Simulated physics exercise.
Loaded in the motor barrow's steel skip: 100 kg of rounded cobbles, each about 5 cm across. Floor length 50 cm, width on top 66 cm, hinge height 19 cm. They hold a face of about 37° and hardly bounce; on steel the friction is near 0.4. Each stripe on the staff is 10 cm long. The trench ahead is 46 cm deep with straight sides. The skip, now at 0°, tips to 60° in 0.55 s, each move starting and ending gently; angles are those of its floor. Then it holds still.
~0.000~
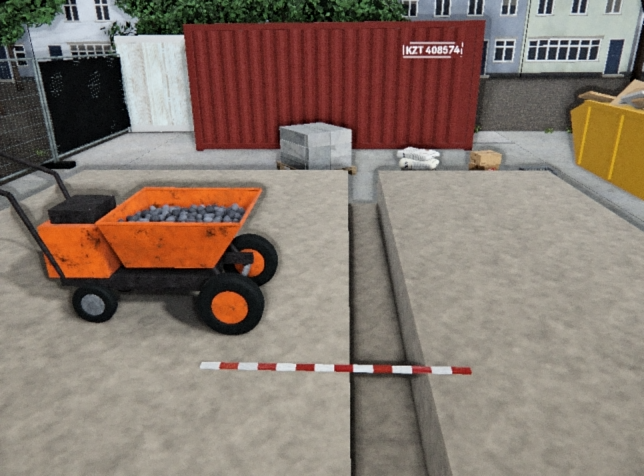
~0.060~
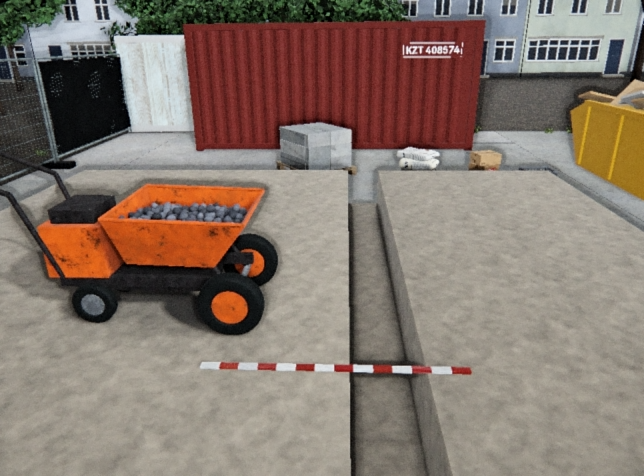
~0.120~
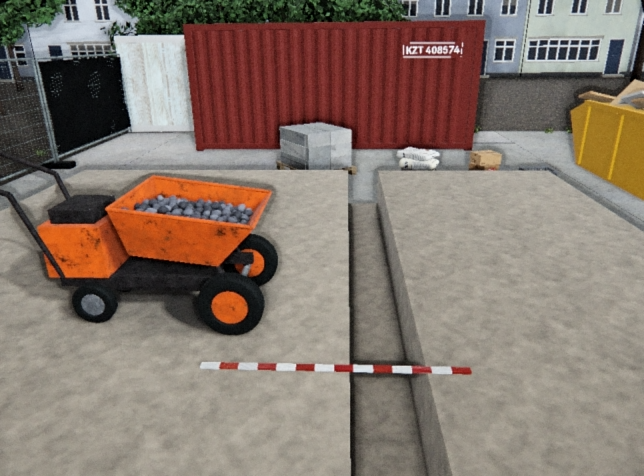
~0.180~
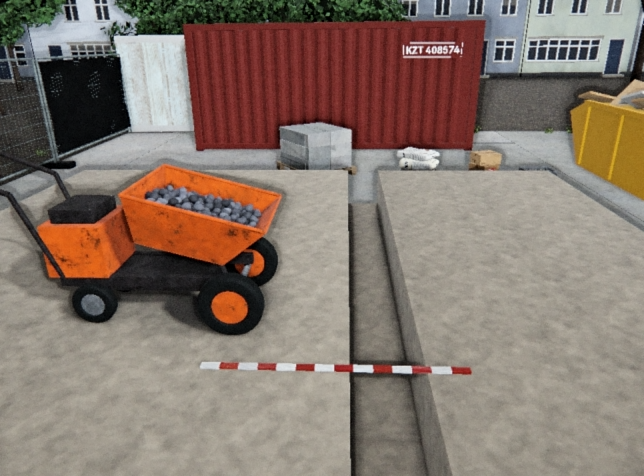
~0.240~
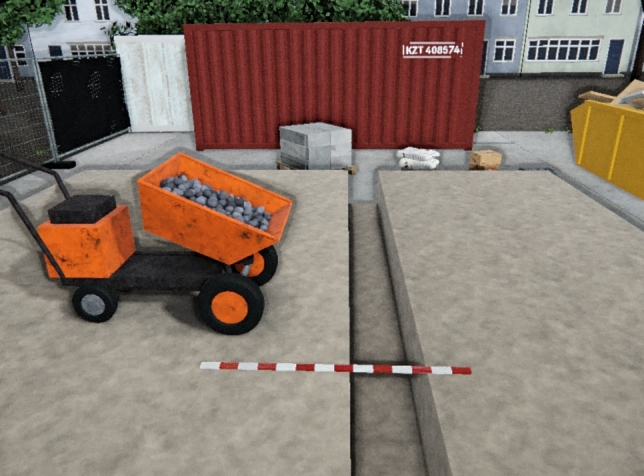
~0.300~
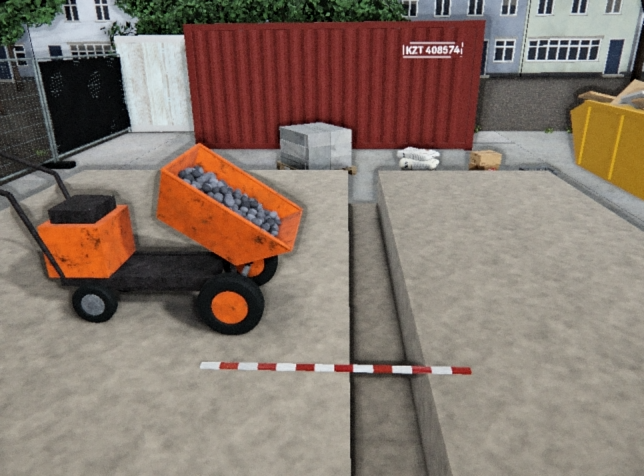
A red shipping container stands across the back of a paved yard, seen from slightly above, with houses and trees behind and a yellow skip at right. An orange motor barrow loaded with grey stones sits at left, beside a narrow trench and a red-and-white striped staff. The barrow's skip tilts steadily forward to the right, its rear rising and the stones moving with it, while the wheels and camera stay still.
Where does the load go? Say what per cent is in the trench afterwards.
Close to 54 in a hundred.
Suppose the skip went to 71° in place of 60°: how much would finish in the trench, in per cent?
Then about 90 per cent.
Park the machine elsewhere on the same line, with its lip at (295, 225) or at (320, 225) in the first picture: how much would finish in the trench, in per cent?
About 40 and 20 per cent.
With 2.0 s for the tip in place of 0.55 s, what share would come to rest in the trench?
Then about 40 per cent.
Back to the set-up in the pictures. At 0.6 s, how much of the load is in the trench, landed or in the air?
About 0 per cent by then.
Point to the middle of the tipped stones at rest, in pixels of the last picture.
Around (380, 365).
After 0.4 s the floor is at 50°; 100 % in the skip; the foremost stones are at (290, 244).
After 0.6 s the floor is at 60°; 94 % in the skip, 5 % short of the trench, 1 % in the trench; the foremost stones are at (350, 277).
After 1.0 s the floor is at 60°; 47 % in the skip, 12 % short of the trench, 40 % in the trench, 2 % past the trench; the foremost stones are at (439, 310).
After 3.0 s the floor is at 60°; 31 % in the skip, 13 % short of the trench, 54 % in the trench, 2 % past the trench; the foremost stones are at (520, 305).
